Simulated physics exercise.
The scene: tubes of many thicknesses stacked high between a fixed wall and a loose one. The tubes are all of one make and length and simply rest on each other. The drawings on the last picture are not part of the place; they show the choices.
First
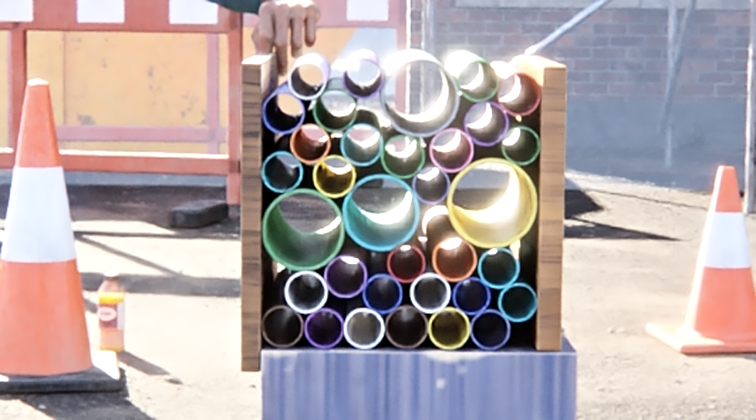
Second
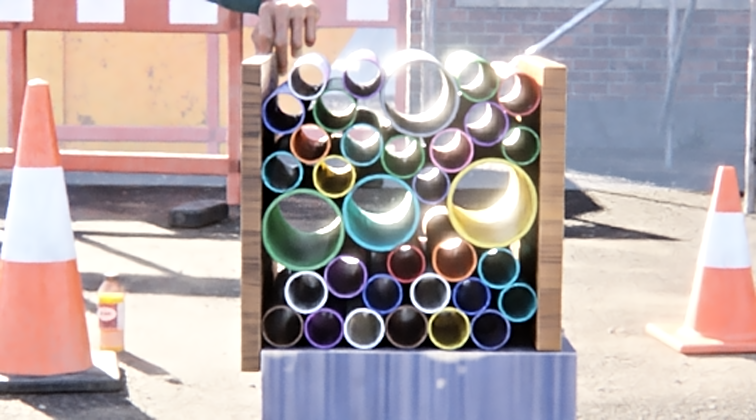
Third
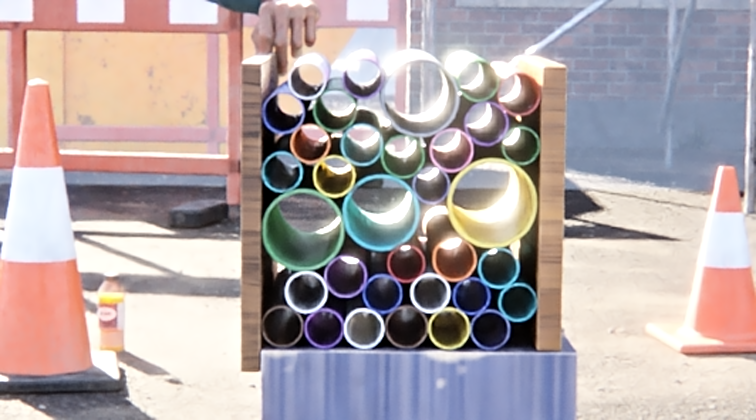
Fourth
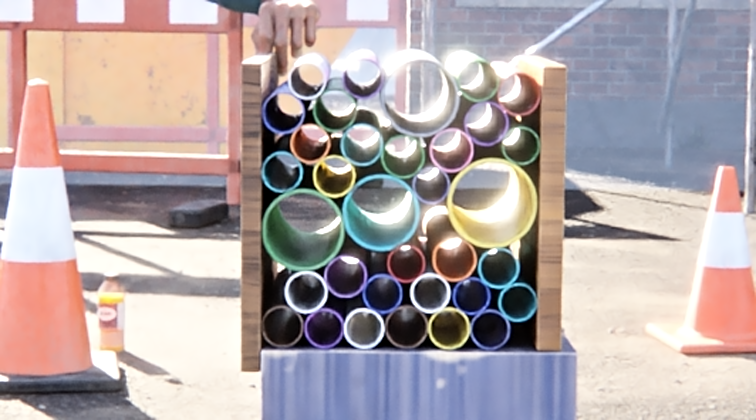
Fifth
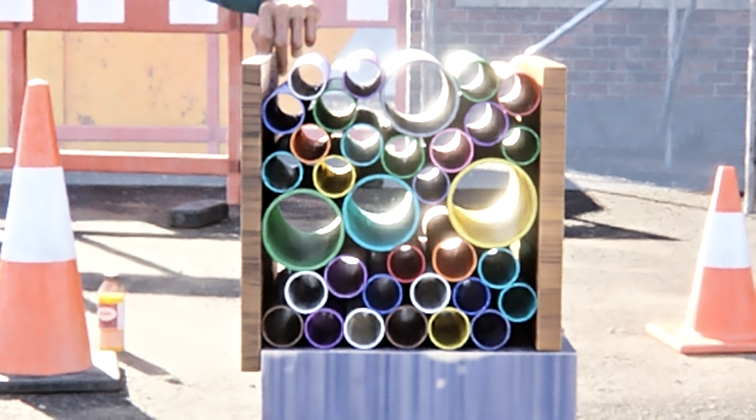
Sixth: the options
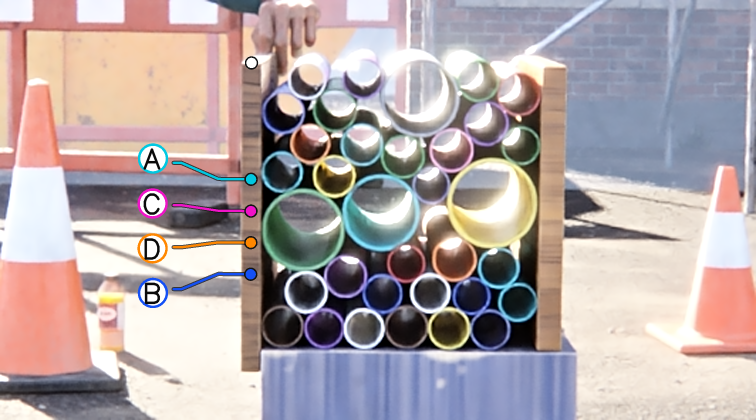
On a paved outdoor area between orange and white traffic cones, colourful round tubes sit stacked between two upright boards on a bluish block, while a hand rests at the top left; nothing visibly moves.
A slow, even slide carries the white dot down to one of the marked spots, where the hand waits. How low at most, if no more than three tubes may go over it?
At most to A.
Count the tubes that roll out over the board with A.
The count is two.
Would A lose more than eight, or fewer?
At A, fewer than eight.
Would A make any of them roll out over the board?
Yes.
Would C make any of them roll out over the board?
Yes.
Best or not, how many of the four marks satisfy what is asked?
The number is one.
On the marked copy, A at (251, 179); B at (251, 274); C at (251, 211); D at (251, 243); the white dot at (251, 63).
With A. Early on, top of the board (262, 119).
Further on, top of the board (262, 178).
At the end, top of the board (262, 178), two out over the board.
As for the rest, B more than three out over the board; C more than three out over the board; D more than three out over the board.
